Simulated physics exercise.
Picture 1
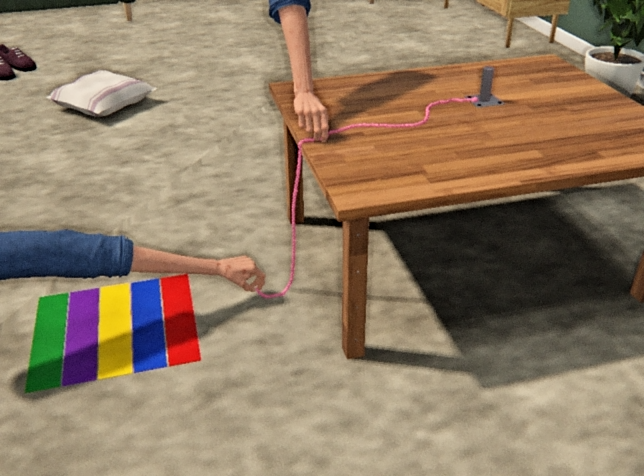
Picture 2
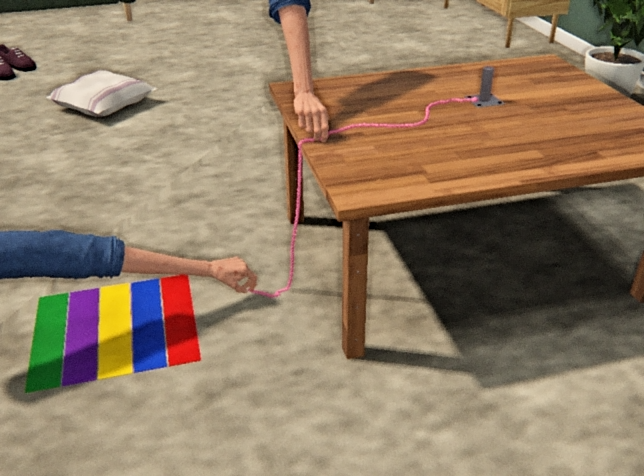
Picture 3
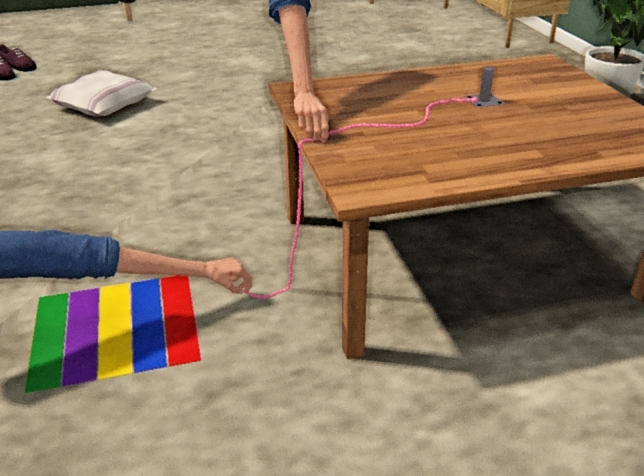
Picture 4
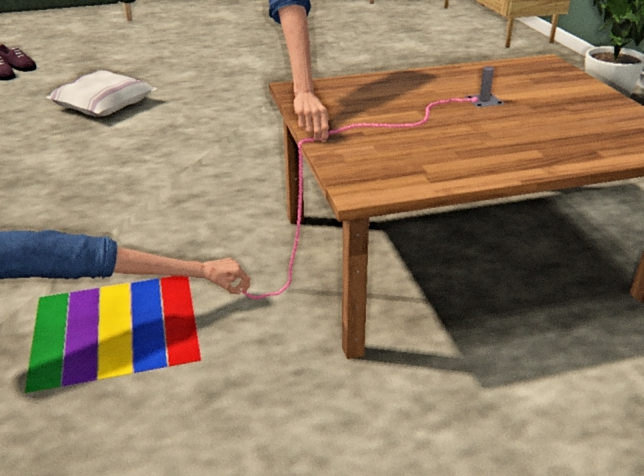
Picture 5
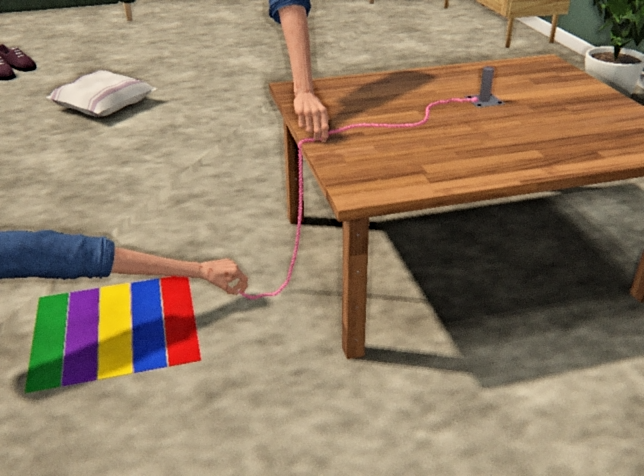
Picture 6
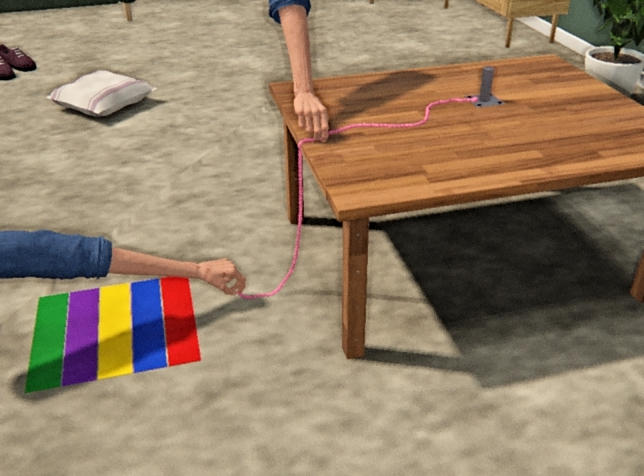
In a room with a wooden table, one hand pressed a pink cord against the table's edge while another, low by the floor, held its end and drew it slightly left above a striped mat.
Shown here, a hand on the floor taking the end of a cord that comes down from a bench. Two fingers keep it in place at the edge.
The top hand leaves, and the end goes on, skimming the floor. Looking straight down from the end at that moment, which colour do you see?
You see yellow.
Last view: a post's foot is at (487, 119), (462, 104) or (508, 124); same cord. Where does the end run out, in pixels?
Roughly (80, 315), then (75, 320), then (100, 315).
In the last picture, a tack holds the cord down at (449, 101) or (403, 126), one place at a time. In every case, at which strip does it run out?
Taking them in turn: Yellow; blue.
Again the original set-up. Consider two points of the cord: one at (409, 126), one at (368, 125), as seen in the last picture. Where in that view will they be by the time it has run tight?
In that view they sit near (379, 121) and near (343, 129).
Early on, end near (179, 301); over red.
Midway, end near (135, 308); over blue.
At the end of the slack, end near (109, 313); over yellow. It halts on the yellow strip.
